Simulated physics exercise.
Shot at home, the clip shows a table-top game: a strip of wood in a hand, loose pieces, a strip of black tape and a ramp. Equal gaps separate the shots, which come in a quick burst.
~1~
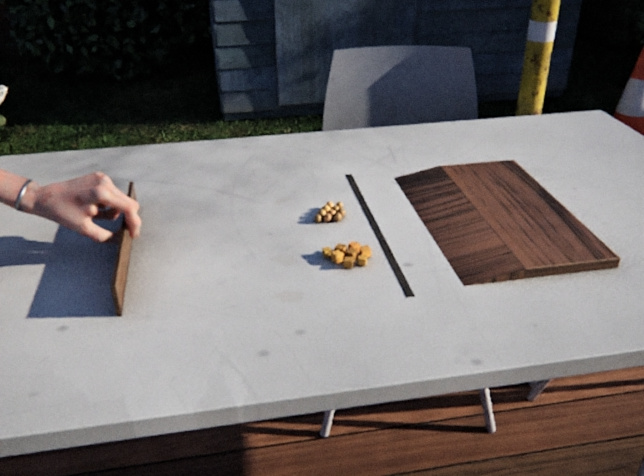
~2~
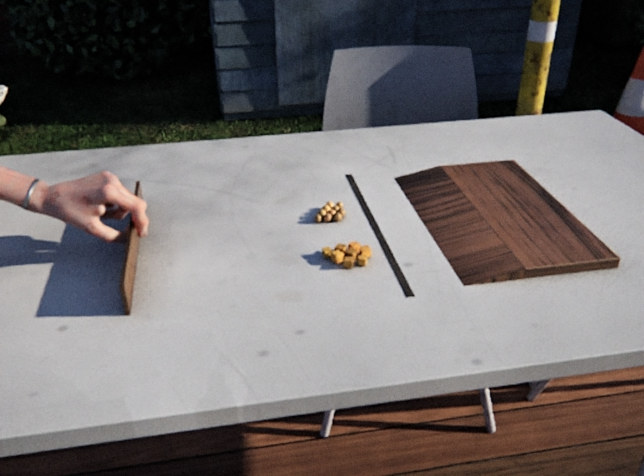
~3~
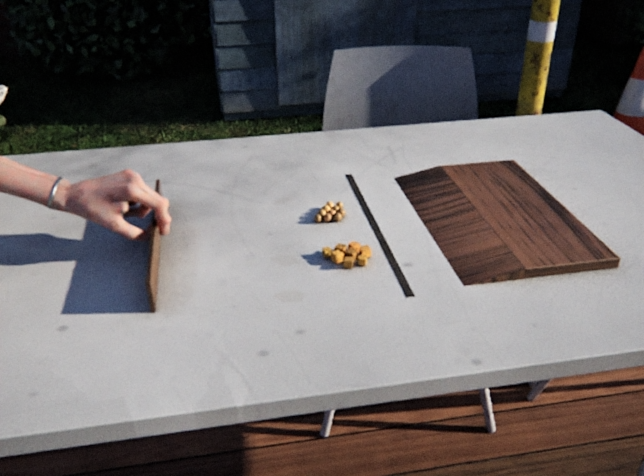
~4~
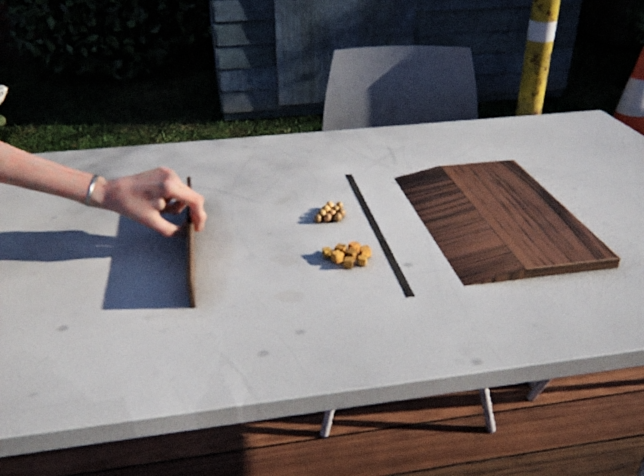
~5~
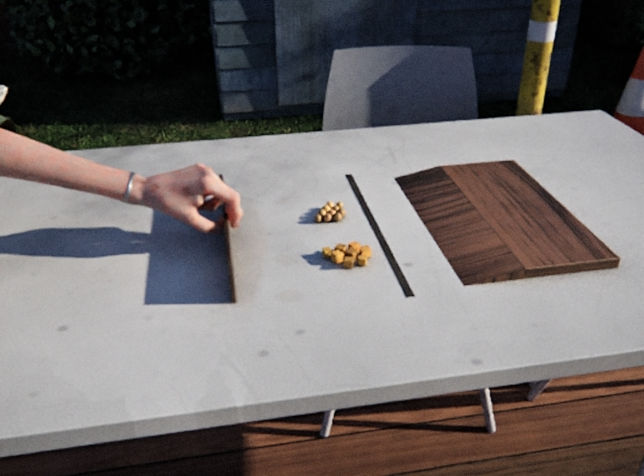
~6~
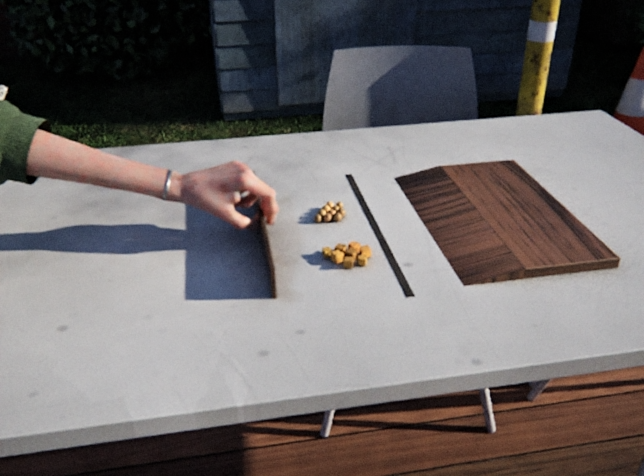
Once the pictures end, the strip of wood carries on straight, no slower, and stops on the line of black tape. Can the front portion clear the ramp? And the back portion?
Front portion: None on top; Back portion: At least some up.
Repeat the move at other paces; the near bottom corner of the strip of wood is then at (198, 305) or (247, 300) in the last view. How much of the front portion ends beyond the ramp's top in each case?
Around 0 per cent first, then around 0 per cent.
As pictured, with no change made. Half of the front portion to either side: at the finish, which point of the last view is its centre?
Somewhere around (442, 244) once nothing moves.
Then, 0.12 s on from there, strip of wood still moving, near (334, 207); front portion the whole lot short of the ramp; back portion the whole lot short of the ramp.
Then, 0.25 s on from there, strip of wood stopped at the black tape; front portion the whole lot short of the ramp; back portion a little on the ramp, all but a few short of the ramp.
Then, 0.53 s on from there, strip of wood stopped at the black tape; front portion near a third on the ramp, near two thirds short of the ramp; back portion the whole lot past the top.
In the end, strip of wood stopped at the black tape; front portion none at all past the top, near a third on the ramp, near two thirds short of the ramp; back portion the whole lot past the top.
